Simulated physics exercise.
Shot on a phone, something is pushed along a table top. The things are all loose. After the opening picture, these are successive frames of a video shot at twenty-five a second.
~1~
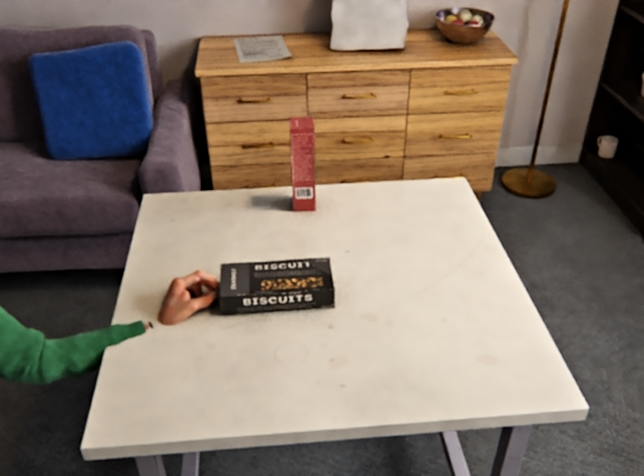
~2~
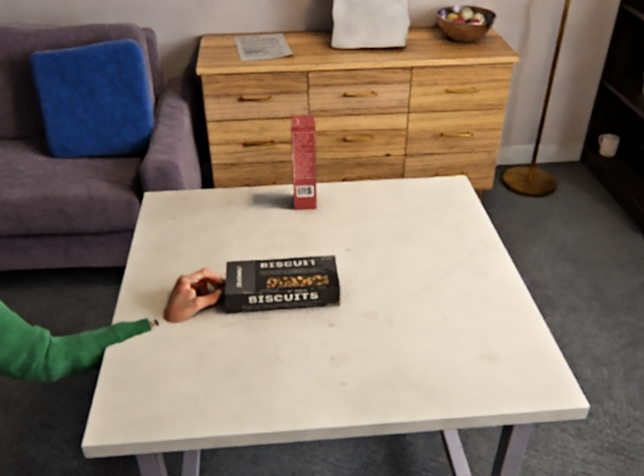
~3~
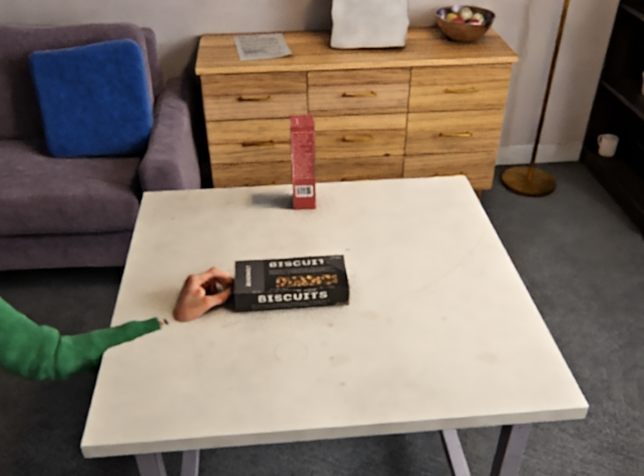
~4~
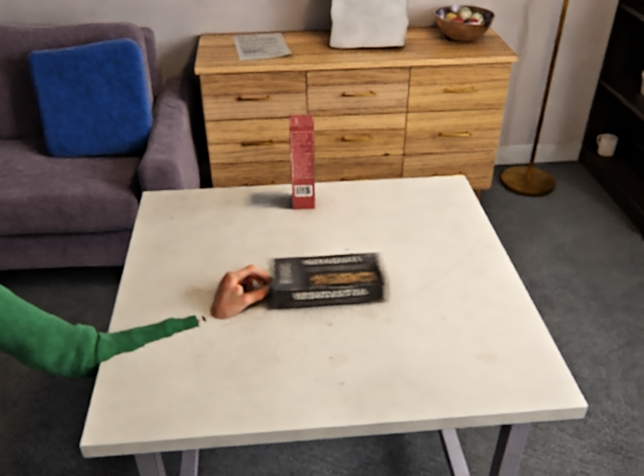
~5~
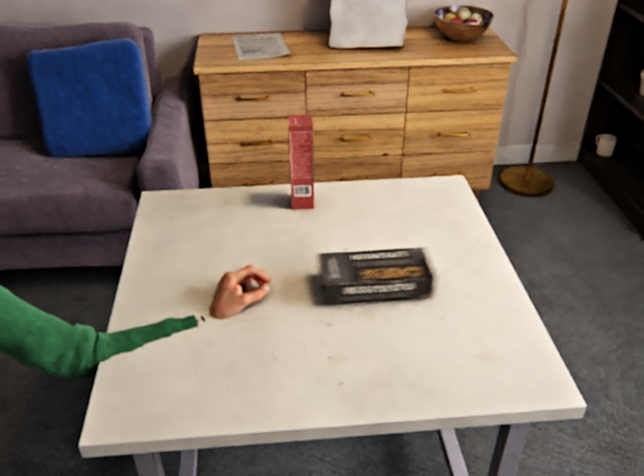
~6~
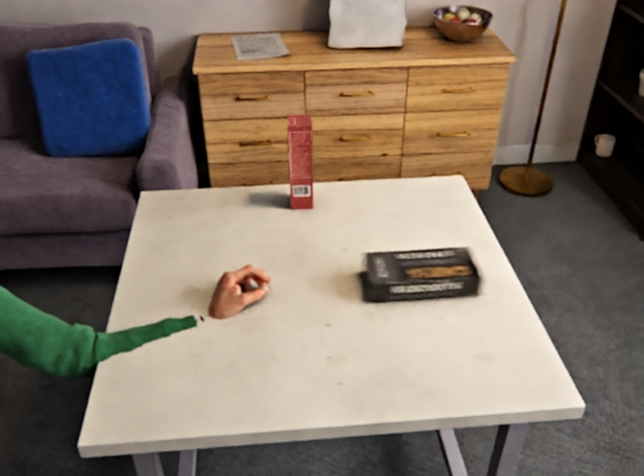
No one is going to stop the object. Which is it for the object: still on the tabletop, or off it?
The object ends up off the tabletop.
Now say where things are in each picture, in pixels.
In the first picture, under the hand; black packet (277, 285).
In the second picture, under the hand; black packet (283, 283).
In the third picture, under the hand; black packet (292, 283).
In the fourth picture, black packet (328, 280).
In the fifth picture, black packet (375, 275) slid a little.
In the sixth picture, black packet (421, 274) slid about its own width.
Then, 0.10 s after the last picture, black packet now off the table.
Then, 0.30 s after the last picture, things are still on the move.
Then, 0.40 s after the last picture, as before.
By the end, off the table, black packet.
